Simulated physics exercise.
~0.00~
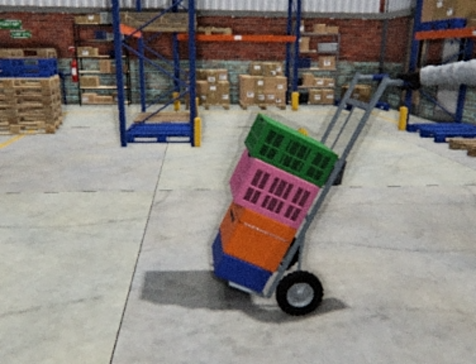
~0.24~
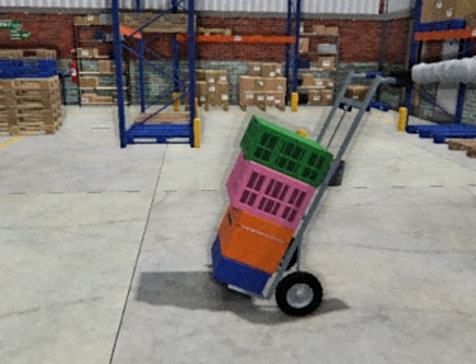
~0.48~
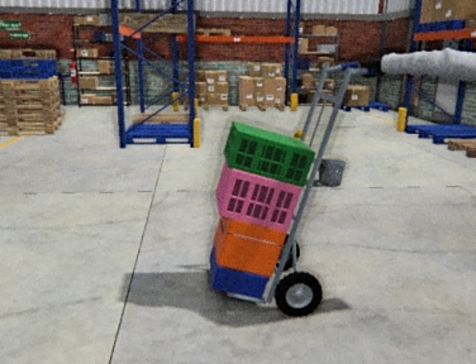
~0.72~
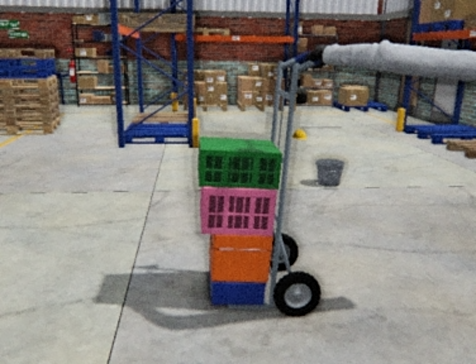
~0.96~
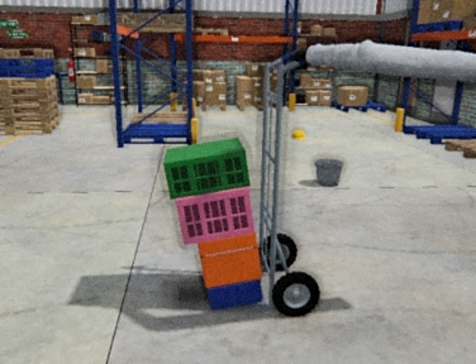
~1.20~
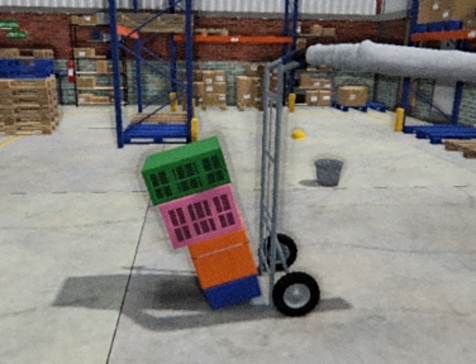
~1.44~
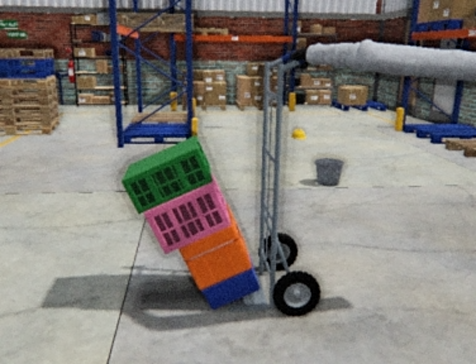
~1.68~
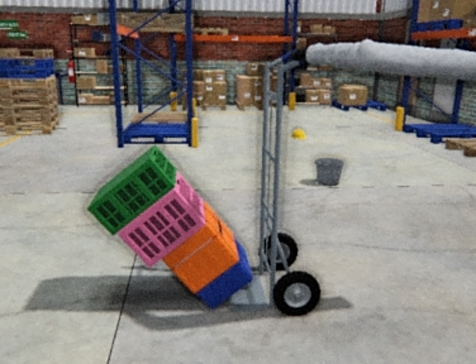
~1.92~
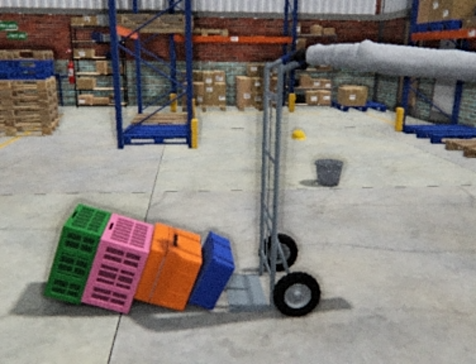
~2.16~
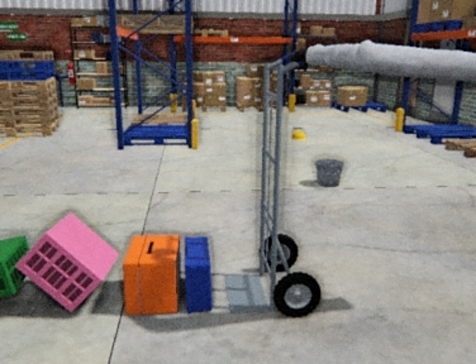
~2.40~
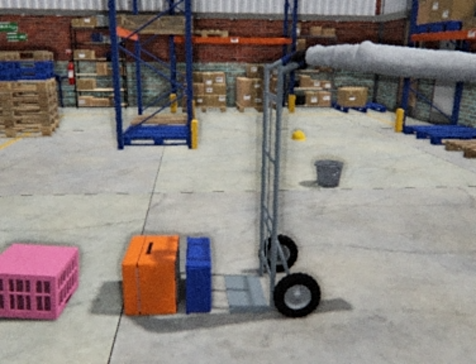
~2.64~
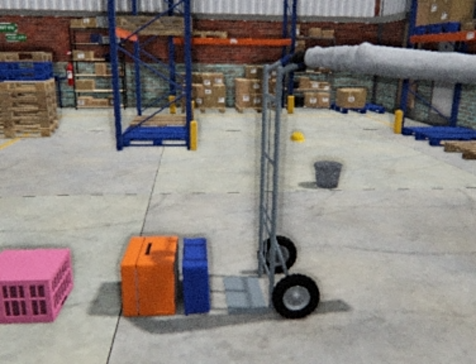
A hand truck stacked with green, pink, orange and blue containers swung upright in a warehouse, and the whole stack toppled left; the green one tumbled out of view, the pink landed at the left, and the orange and blue ended tipped beside the truck.
